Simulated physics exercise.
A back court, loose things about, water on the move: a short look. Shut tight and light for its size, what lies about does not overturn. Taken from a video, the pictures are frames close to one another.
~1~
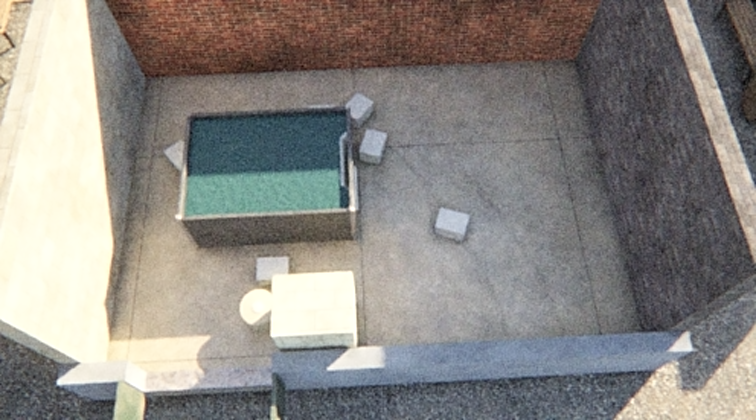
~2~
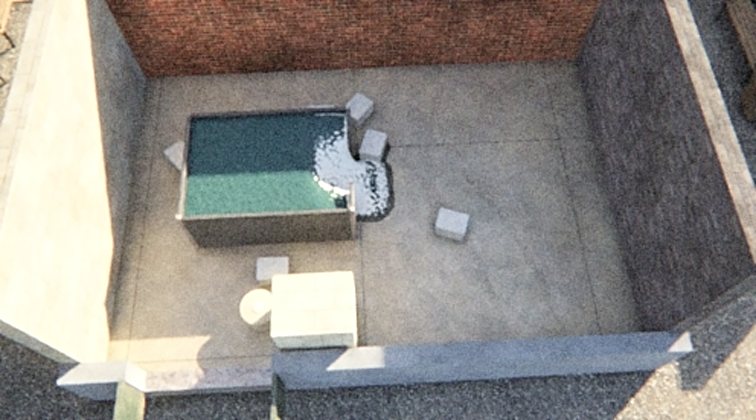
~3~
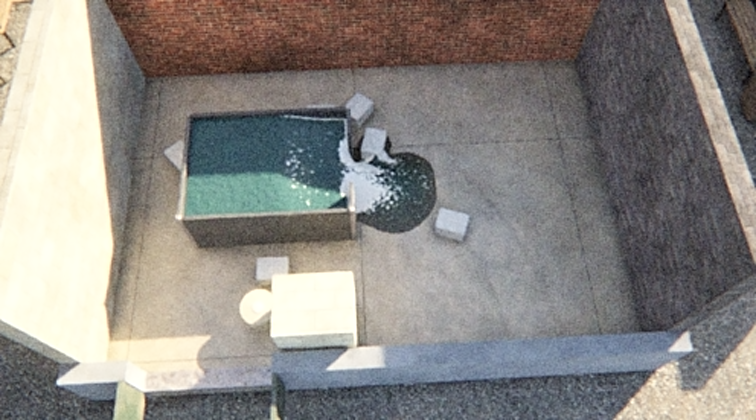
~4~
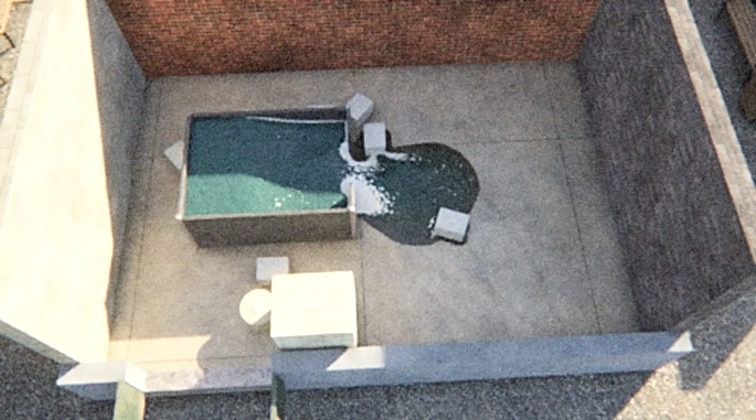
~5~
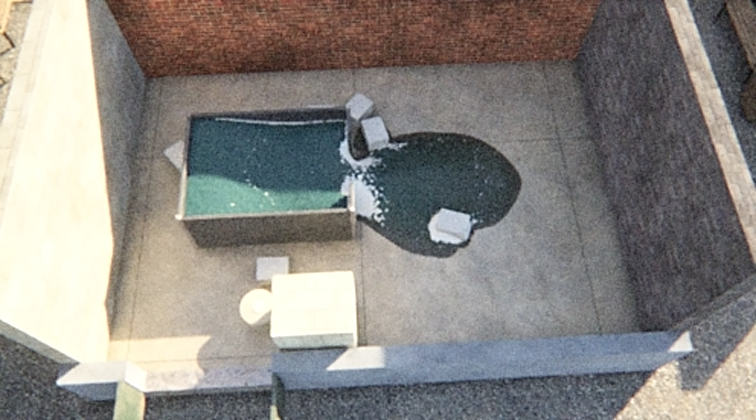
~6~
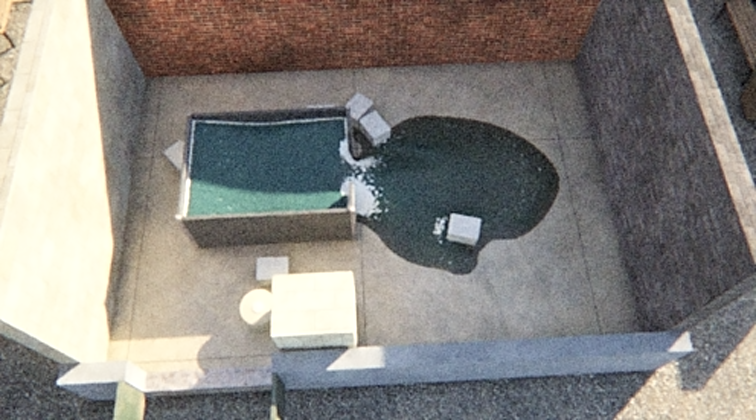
The clip opens on a walled court with a tank of green water and pale boxes scattered around it. Water bursts foaming from the tank's right side and spreads in a widening dark pool, nudging a nearby box slightly, then surrounding another farther right and shifting it a little rightward.
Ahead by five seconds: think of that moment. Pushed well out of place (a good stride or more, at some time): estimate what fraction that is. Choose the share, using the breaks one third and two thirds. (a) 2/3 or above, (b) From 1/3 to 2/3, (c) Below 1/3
c, below 1/3.
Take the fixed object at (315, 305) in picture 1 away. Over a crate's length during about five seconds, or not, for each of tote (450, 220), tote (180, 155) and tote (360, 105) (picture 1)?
Following the order you gave: Got moved a good way, moved little if at all, moved little if at all.
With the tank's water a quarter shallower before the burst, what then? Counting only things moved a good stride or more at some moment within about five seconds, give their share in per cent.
Near 10 in a hundred.
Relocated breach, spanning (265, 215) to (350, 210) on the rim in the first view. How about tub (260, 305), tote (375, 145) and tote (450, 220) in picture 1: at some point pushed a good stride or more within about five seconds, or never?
One after another: Goes the distance, then never gets that far, then never gets that far.
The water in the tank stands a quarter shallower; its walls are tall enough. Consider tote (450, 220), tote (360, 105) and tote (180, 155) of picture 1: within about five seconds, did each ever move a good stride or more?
Note, listed order: Covered it / didn't cover it / didn't cover it.
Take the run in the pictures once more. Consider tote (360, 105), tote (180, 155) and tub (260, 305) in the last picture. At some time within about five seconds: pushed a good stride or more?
Listed order gives below that mark, then below that mark, and lastly below that mark.
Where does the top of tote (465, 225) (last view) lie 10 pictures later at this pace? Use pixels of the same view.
That would put it around (637, 324).
A moment on, 1 of 7 are well off their spots; 0 afloat.
Next, 1 of 7 are well off their spots; 1 afloat.
Later, 1 of 7 are well off their spots; 1 afloat.
In the end, 1 of 7 are well off their spots, and 1 have been at some point; 1 afloat.
